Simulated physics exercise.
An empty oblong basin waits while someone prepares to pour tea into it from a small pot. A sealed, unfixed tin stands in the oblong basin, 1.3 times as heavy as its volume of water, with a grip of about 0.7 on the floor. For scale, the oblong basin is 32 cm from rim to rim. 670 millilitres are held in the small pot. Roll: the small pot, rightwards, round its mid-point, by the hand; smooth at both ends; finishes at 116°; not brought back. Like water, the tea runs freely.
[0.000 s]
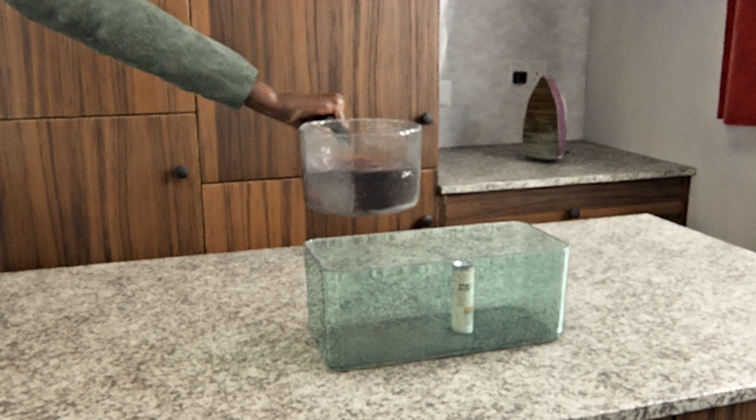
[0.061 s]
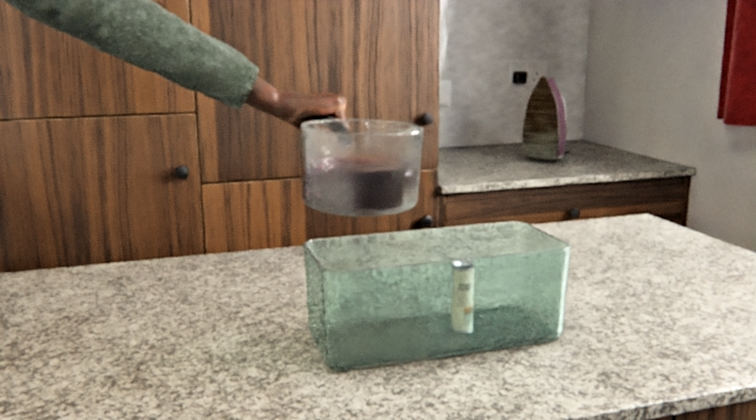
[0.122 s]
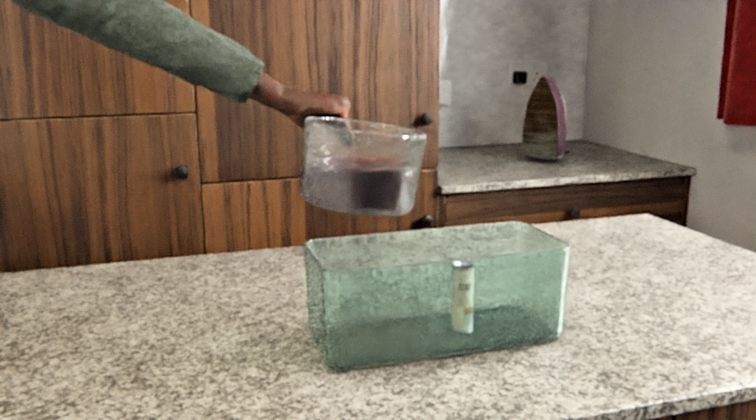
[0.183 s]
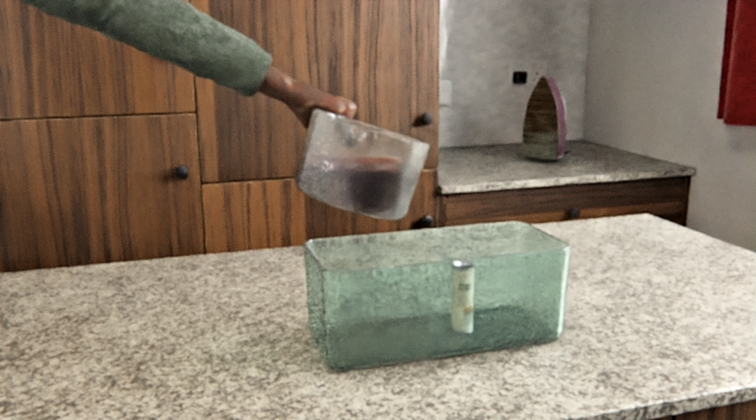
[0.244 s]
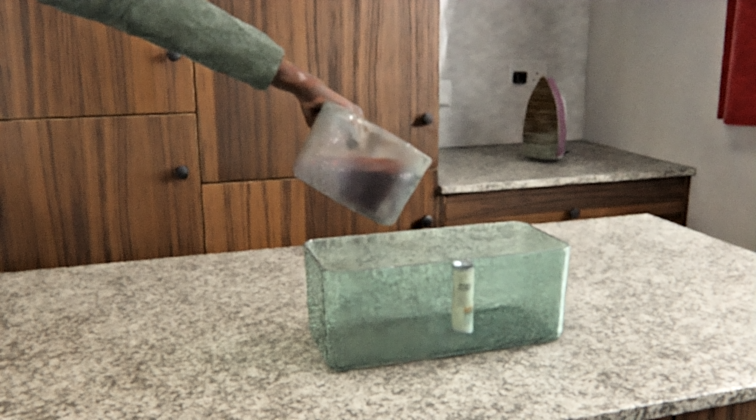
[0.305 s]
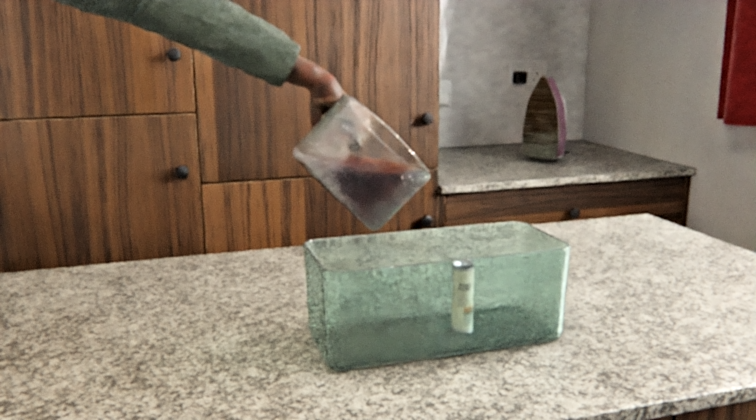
A hand tilts a small clear pot of dark liquid rightward above an oblong basin.
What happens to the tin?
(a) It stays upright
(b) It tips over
The answer is b.
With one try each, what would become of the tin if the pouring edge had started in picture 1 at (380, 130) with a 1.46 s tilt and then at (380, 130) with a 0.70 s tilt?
Trial 1 - tin stays standing; trial 2 - tin stays standing.
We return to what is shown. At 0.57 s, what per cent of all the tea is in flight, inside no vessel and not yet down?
Near 24 per cent at that moment.
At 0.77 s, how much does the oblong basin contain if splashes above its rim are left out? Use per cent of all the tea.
90 per cent, give or take a little.
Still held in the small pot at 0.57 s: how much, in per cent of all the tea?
Close to 30 in a hundred.
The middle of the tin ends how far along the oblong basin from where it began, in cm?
In the end the tin's centre has shifted about 7.0 centimetres.
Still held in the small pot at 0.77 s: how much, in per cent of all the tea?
Roughly 5 percent remains.
After 0.57 s the tilt is 107° and 30 per cent is still to pour; the tin stands where it began.
After 0.77 s the tilt is 116° and 5 per cent is still to pour; the tin leans 23°.
After 0.98 s the tilt is 116° and 0 per cent is still to pour; the tin lies on its side.
After 1.20 s the tilt is 116° and 0 per cent is still to pour; the tin lies on its side.
In the end the tin lies on its side.
